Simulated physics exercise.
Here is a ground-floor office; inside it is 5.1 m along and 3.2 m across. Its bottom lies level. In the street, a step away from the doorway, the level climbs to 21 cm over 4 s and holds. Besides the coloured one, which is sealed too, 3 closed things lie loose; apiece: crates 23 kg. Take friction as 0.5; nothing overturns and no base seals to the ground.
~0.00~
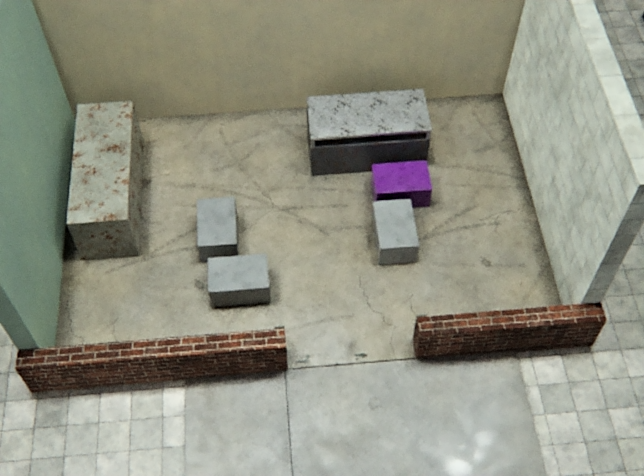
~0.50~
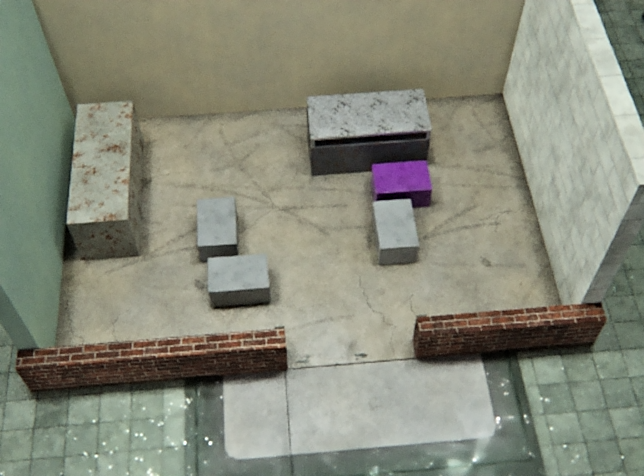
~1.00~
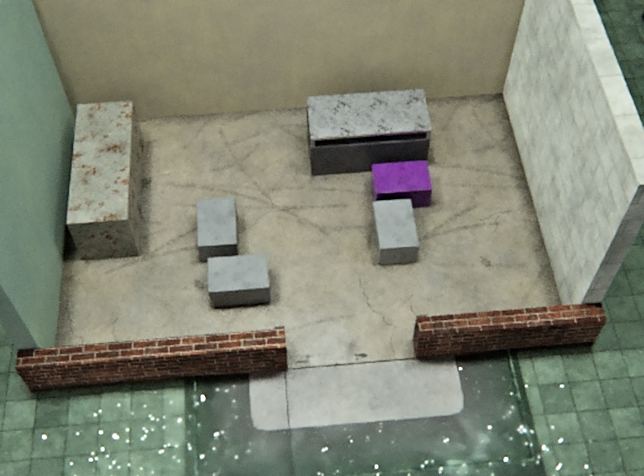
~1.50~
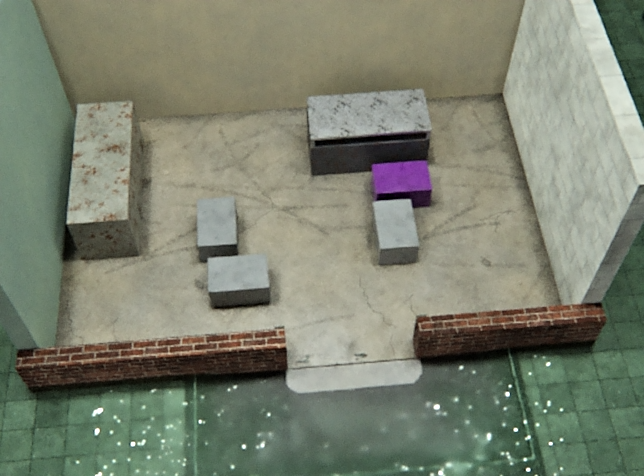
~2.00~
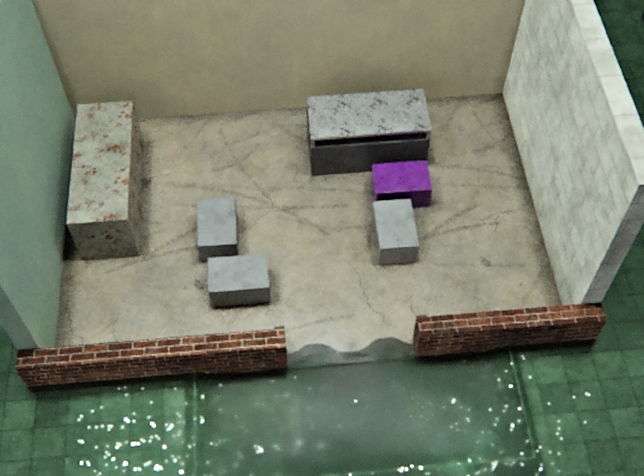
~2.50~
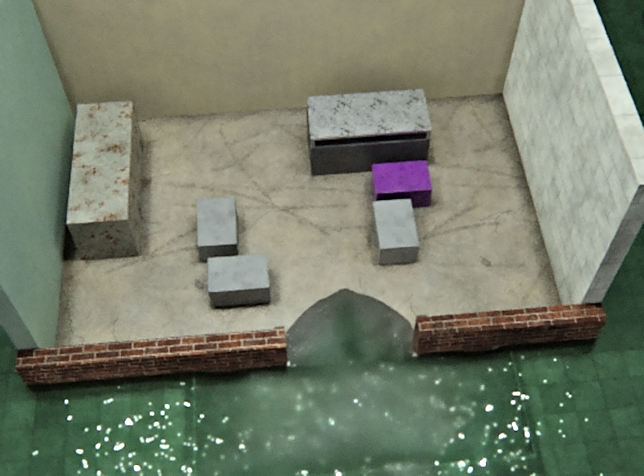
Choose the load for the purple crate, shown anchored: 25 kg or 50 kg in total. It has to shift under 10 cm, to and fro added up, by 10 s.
I expect that only the higher weight holds it.
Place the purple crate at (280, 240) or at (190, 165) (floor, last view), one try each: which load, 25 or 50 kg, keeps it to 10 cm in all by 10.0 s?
In that order: It takes the larger; the smaller is enough.
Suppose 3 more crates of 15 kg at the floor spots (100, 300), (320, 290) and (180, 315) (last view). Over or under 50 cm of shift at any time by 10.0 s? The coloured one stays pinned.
In that order: Short of it, more, less.
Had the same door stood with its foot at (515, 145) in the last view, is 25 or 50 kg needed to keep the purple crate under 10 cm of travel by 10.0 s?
In that case only the larger load is enough.
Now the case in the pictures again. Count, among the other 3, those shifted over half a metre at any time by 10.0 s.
I count 1.
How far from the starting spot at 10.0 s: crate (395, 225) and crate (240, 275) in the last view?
In that order: 100 cm, 0 cm.
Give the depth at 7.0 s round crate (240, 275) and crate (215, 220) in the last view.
Roughly 4 and 2 cm.
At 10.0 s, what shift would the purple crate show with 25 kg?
About 60 cm.
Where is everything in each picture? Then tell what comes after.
The purple crate at (402, 177) rests on the ground; water covers 0.0 m2; 0 of 4 have shifted, in the first picture.
The purple crate at (402, 177) rests on the ground; water covers 0.0 m2; 0 of 4 have shifted, in the second picture.
The purple crate at (402, 177) rests on the ground; water covers 0.0 m2; 0 of 4 have shifted, in the third picture.
The purple crate at (402, 177), on the bottom; water covers 0.0 m2; 0 of 4 have shifted, in the fourth picture.
The purple crate at (402, 177) rests on the ground; water covers 0.0 m2; 0 of 4 have shifted, in the fifth picture.
The purple crate at (402, 177) rests on the ground; 0.5 m2 under water; 0 of 4 have shifted, in the sixth picture.
After 3.5 s the purple crate would be 0 cm from its start with 25 kg and 0 cm from its start with 50 kg; 0 cm of water round it then.
After 4.5 s the purple crate would be 0 cm from its start with 25 kg and 0 cm from its start with 50 kg; 3 cm of water round it then.
After 7.0 s the purple crate would be 9 cm from its start with 25 kg and 0 cm from its start with 50 kg; 9 cm of water round it then.
After 10.0 s the purple crate would be 63 cm from its start with 25 kg and 0 cm from its start with 50 kg; 13 cm of water round it then.
